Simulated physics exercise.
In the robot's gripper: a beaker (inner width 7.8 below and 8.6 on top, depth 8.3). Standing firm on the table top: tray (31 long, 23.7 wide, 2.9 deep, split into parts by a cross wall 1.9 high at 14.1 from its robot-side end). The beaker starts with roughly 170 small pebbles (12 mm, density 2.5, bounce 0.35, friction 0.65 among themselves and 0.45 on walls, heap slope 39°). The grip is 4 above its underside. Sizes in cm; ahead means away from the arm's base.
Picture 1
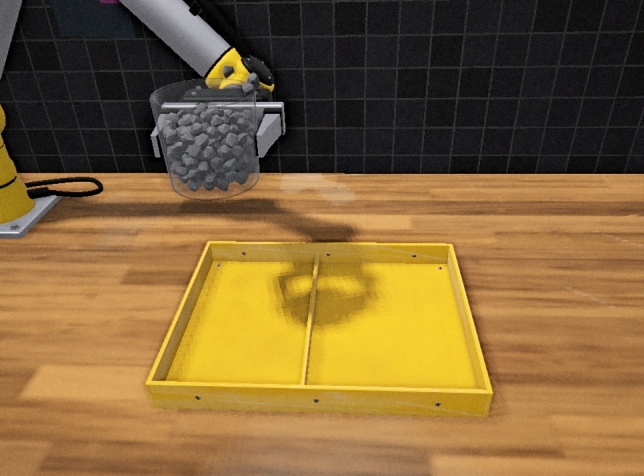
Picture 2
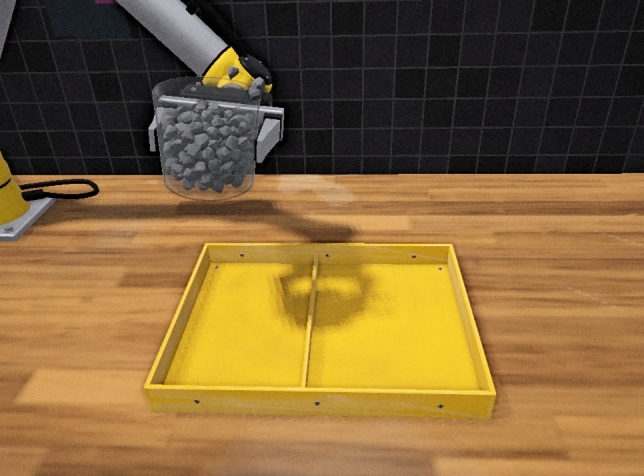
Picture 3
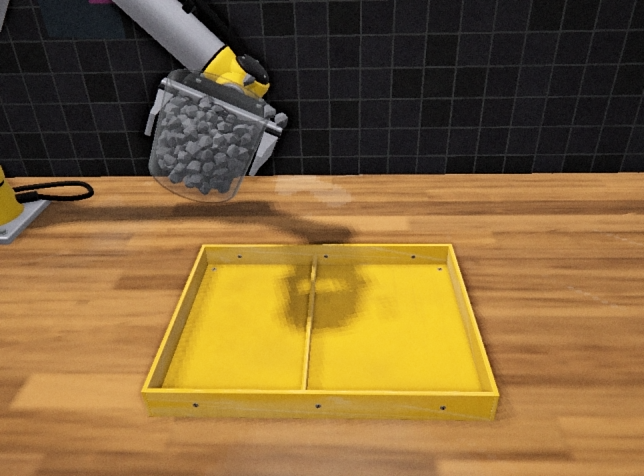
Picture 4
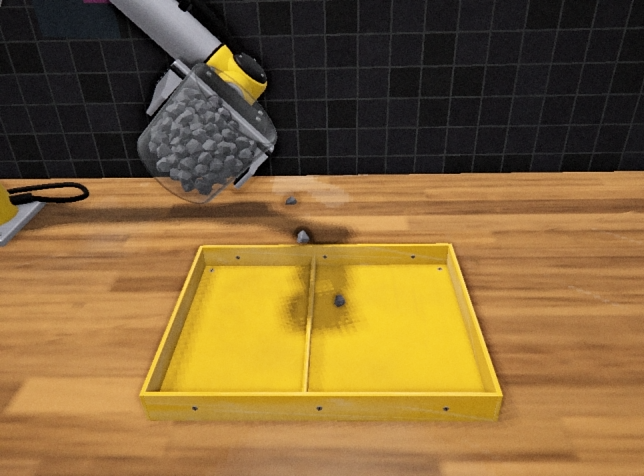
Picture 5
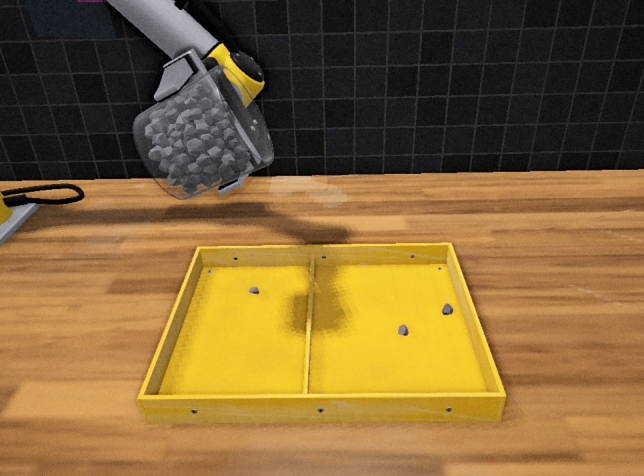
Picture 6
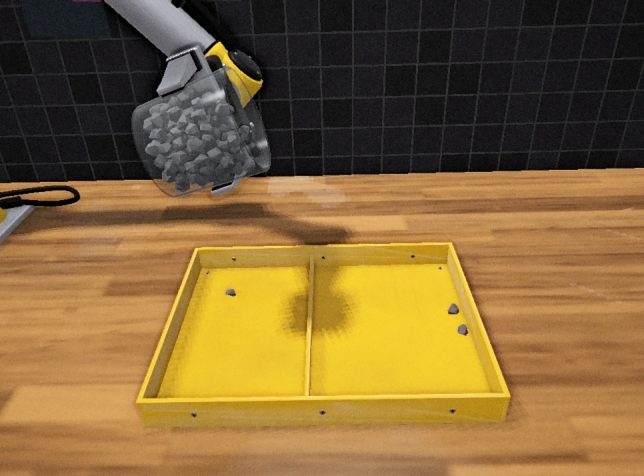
The clip shows a robot arm holding a clear beaker of gray pebbles above a wooden table with a divided yellow tray, then tilting it steeply as three pebbles drop into the tray, one left of the divider and two right.
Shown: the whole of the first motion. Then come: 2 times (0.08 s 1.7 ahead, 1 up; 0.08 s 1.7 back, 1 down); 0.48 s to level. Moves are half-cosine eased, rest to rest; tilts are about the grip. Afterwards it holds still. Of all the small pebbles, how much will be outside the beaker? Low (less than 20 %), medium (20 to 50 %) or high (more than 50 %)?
Answer: Medium; 20 to 50 % of the small pebbles finish outside the beaker.
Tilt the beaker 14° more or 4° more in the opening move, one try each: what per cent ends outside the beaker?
Some 60 and 40 per cent.
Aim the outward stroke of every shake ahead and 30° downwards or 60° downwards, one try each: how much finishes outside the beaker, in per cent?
Some 10 and 10 per cent.
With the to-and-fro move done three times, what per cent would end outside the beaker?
It would be near 40 per cent.
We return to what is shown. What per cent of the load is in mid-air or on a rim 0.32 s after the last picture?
Some 10 per cent.
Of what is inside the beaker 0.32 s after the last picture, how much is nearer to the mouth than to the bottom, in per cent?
Some 65 per cent.
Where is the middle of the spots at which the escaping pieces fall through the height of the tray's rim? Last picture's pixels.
Around (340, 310).
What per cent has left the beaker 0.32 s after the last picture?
Near 20 per cent so far.
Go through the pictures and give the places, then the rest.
The first picture shows beaker middle at (210, 140), level; upper third of the load around (212, 127), from x 170 to 255, top at y 70; 172 in the beaker.
The second picture shows beaker middle at (209, 140), tilted 7° forward; upper third of the load around (206, 128), from x 165 to 260, top at y 75.
The third picture shows beaker middle at (207, 139), tilted 25° forward; upper third of the load around (201, 127), from x 165 to 280, top at y 80; 171 in the beaker, 1 in flight or on a rim.
The fourth picture shows beaker middle at (205, 139), tilted 46° forward; upper third of the load around (195, 124), from x 155 to 340, top at y 95; 169 in the beaker, 1 in the far-side part, 2 in flight or on a rim.
The fifth picture shows beaker middle at (203, 138), tilted 64° forward; upper third of the load around (190, 118), from x 150 to 450, top at y 90; 169 in the beaker, 2 in the far-side part, 1 in the robot-side part.
The sixth picture shows beaker middle at (202, 137), tilted 71° forward; upper third of the load around (189, 118), from x 150 to 465, top at y 95; 169 in the beaker, 2 in the far-side part, 1 in the robot-side part.
Then, 0.32 s later, tilted 71° forward, highest piece 25 above the table; 136 in the beaker, 16 in the far-side part, 2 in the robot-side part, 18 in flight or on a rim.
Then, 0.64 s later, tilted 18° forward, highest piece 26 above the table; 119 in the beaker, 45 in the far-side part, 6 in the robot-side part, 2 in flight or on a rim.
Then, 1.00 s later, level, highest piece 26 above the table; 119 in the beaker, 46 in the far-side part, 7 in the robot-side part.
Then, 2.05 s later, level, highest piece 26 above the table; 119 in the beaker, 46 in the far-side part, 7 in the robot-side part.
At rest, 119 in the beaker, 46 in the far-side part, 7 in the robot-side part. That is 31 % outside the beaker.
